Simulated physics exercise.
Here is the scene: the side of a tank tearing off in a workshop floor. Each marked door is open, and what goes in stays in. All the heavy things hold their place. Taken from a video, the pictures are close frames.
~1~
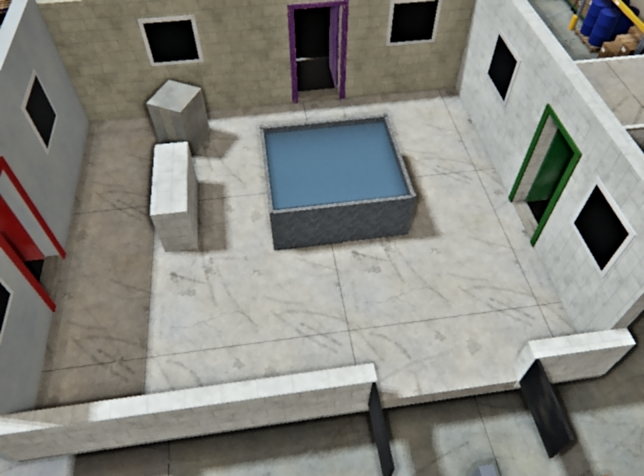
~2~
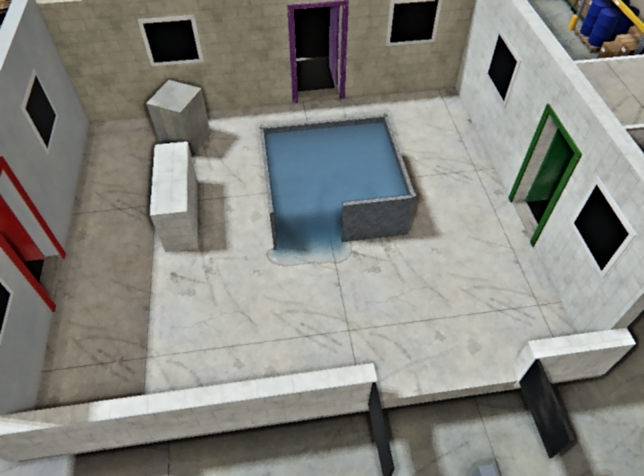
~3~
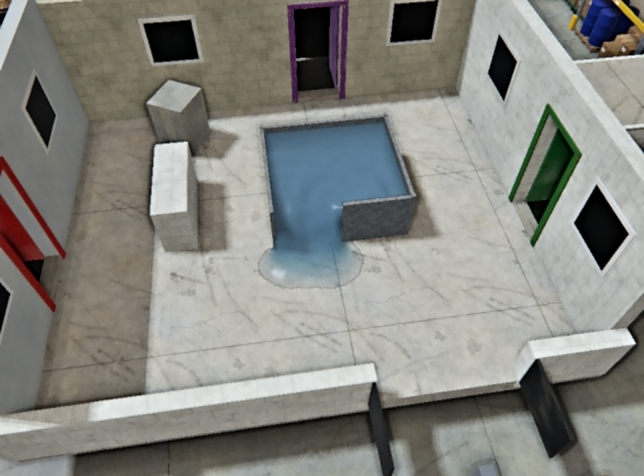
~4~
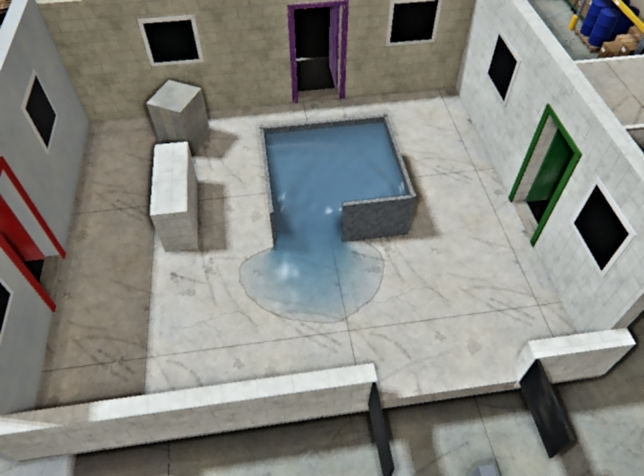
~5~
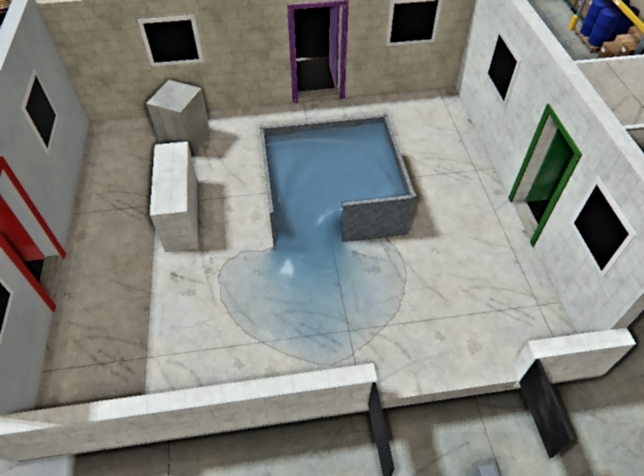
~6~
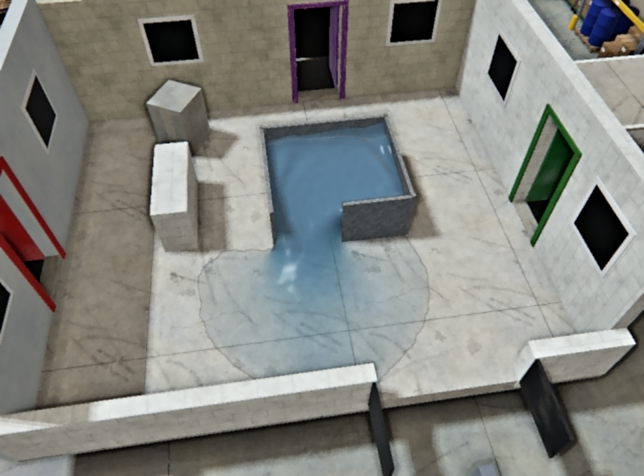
The footage shows a square tank of still blue water in a pale-floored room before part of its front side opens, and water pours through the gap, spreading forward across the floor in a widening, rounded pool.
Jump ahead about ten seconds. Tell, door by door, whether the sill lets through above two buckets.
The purple door does not surpass two buckets; the green door does not surpass two buckets; the red door does not surpass two buckets.
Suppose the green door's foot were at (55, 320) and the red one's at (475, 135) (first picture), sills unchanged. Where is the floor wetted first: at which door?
The green-painted one.
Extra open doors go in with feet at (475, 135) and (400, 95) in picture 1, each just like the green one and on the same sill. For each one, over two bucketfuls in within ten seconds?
Well, one comes out lower, the other comes out lower.
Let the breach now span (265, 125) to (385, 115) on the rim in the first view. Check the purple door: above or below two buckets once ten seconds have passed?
Purple: Exceeds it.
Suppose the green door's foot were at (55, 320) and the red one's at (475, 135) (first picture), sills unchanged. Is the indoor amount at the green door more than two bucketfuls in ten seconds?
The green door overflows.
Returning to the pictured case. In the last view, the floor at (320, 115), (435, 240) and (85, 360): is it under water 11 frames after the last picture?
Result, in order: Unflooded / unflooded / waterlogged.
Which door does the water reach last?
From what the pictures show, it's the purple door.
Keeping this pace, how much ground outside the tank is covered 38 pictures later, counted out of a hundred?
That comes to about 65 per cent.
A moment on, water covers 25 % of the floor; the purple door not reached, the green door not reached, the red door not reached.
Next, water covers 30 % of the floor; the purple door not reached, the green door not reached, the red door not reached.
Then, water covers 40 % of the floor; the purple door not reached, the green door not reached, the red door wet at the sill, nothing in.
Later, water covers 65 % of the floor; the purple door not reached, the green door wet at the sill, nothing in, the red door wet at the sill, nothing in.
In the end, water covers 95 % of the floor; the purple door wet at the sill, nothing in, the green door wet at the sill, nothing in, the red door wet at the sill, nothing in.
